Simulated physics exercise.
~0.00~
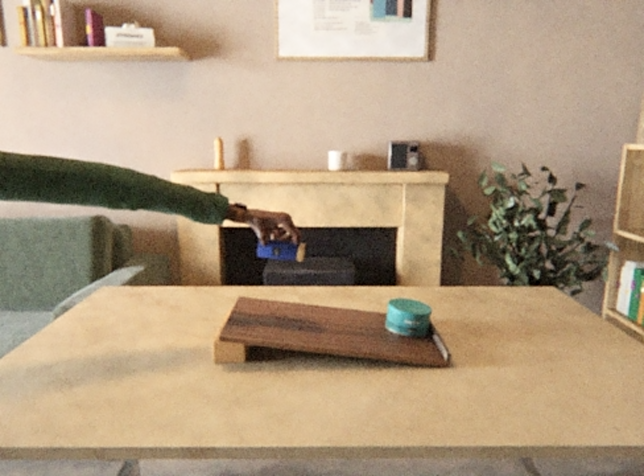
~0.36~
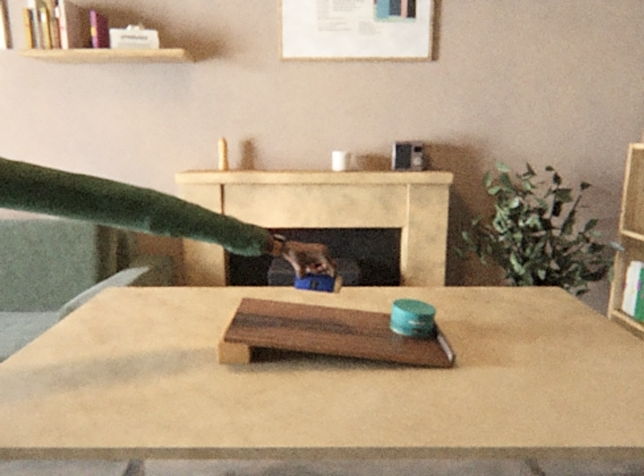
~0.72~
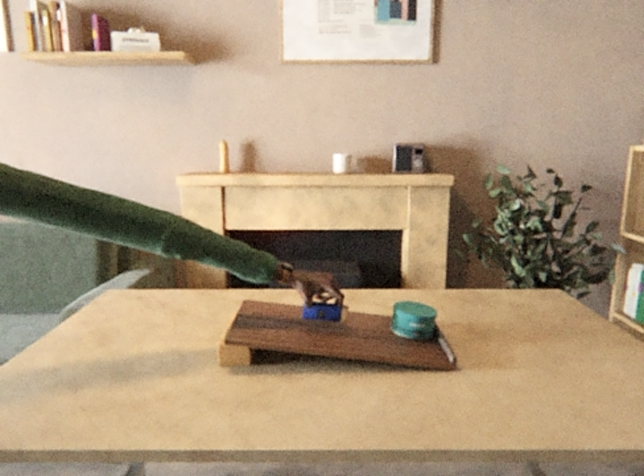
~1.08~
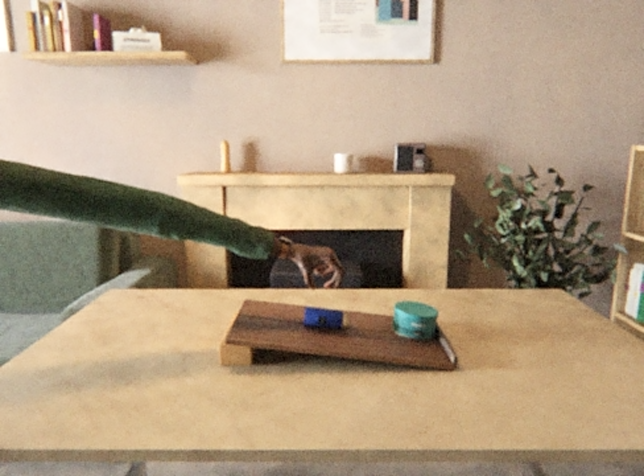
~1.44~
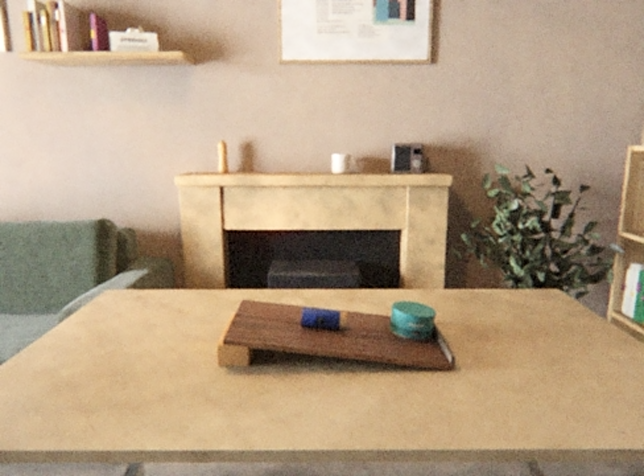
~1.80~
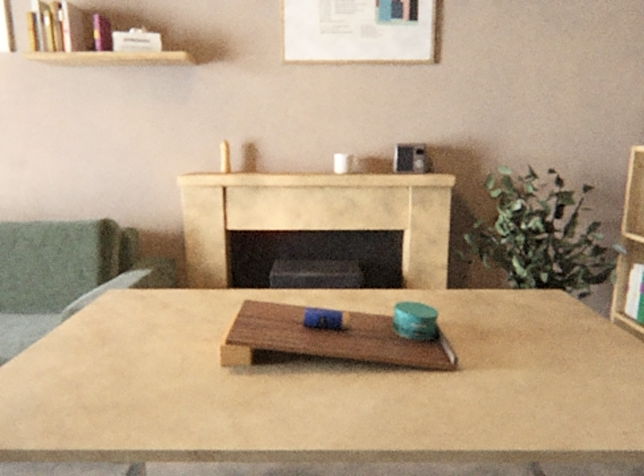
In the video, a hand in a green sleeve lowers a small blue cylinder on its side onto a tilted dark wooden board, left of a turquoise tub, then lets go and withdraws. The blue cylinder stays where it was placed, and the tub stays still too.
